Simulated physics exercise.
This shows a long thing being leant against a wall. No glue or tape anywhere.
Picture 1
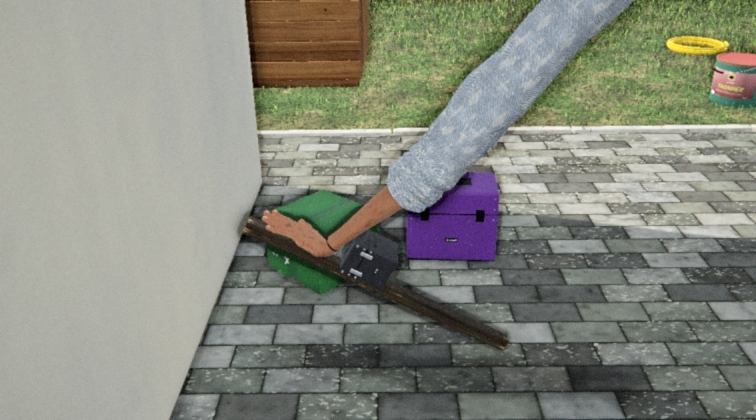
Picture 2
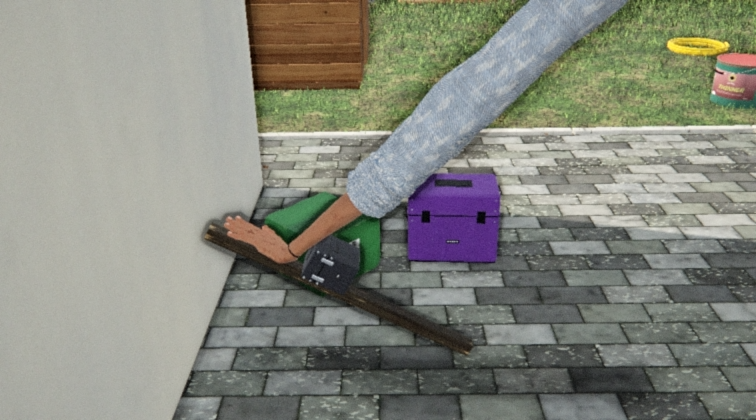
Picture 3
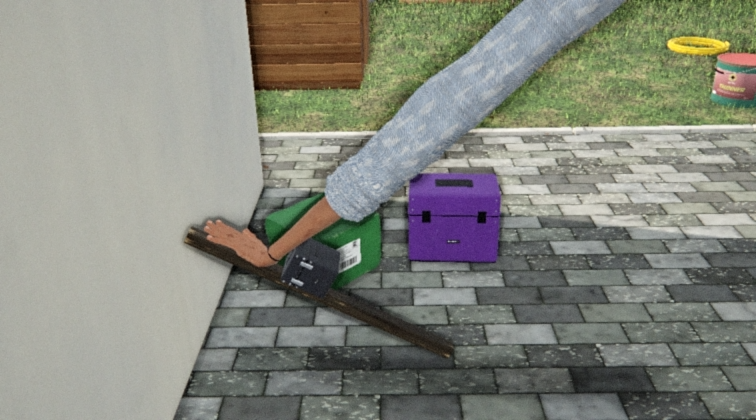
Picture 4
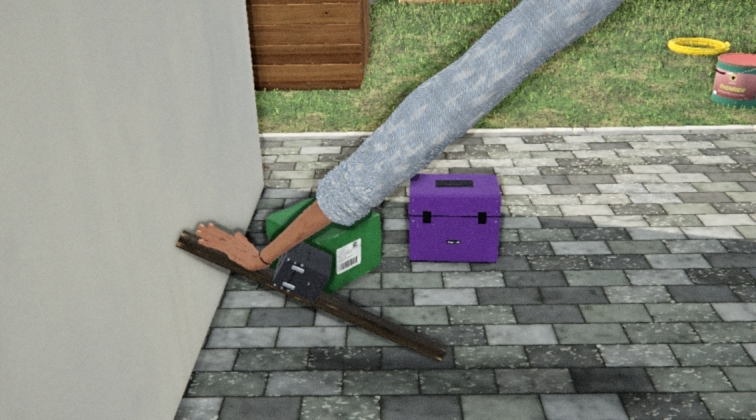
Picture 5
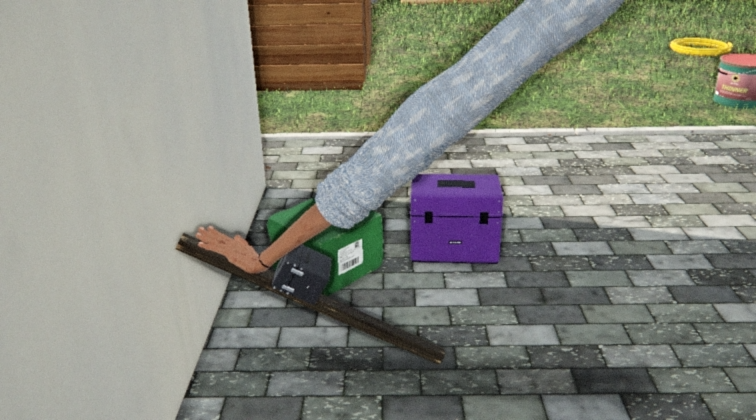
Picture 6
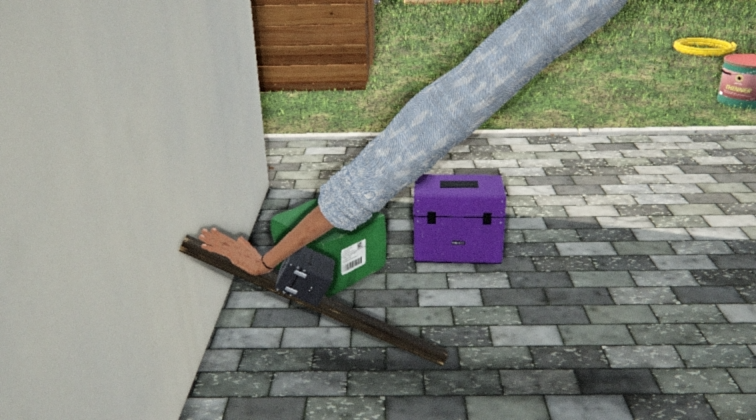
A hand moves a long dark pole left and leans it against the pale wall.
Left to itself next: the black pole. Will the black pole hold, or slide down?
I expect it to become unstable.
Then, 0.40 s on from there, black pole leaning 25° more than when let go near (340, 350).
Then, 0.50 s on from there, black pole leaning 28° more than when let go near (342, 347).
Then, 1.70 s on from there, black pole leaning 29° more than when let go near (343, 358).
In the end, moved from the start, black pole; the other 2 unmoved. At the end, from the last picture's camera, black pole near (343, 358). The pole gives way.
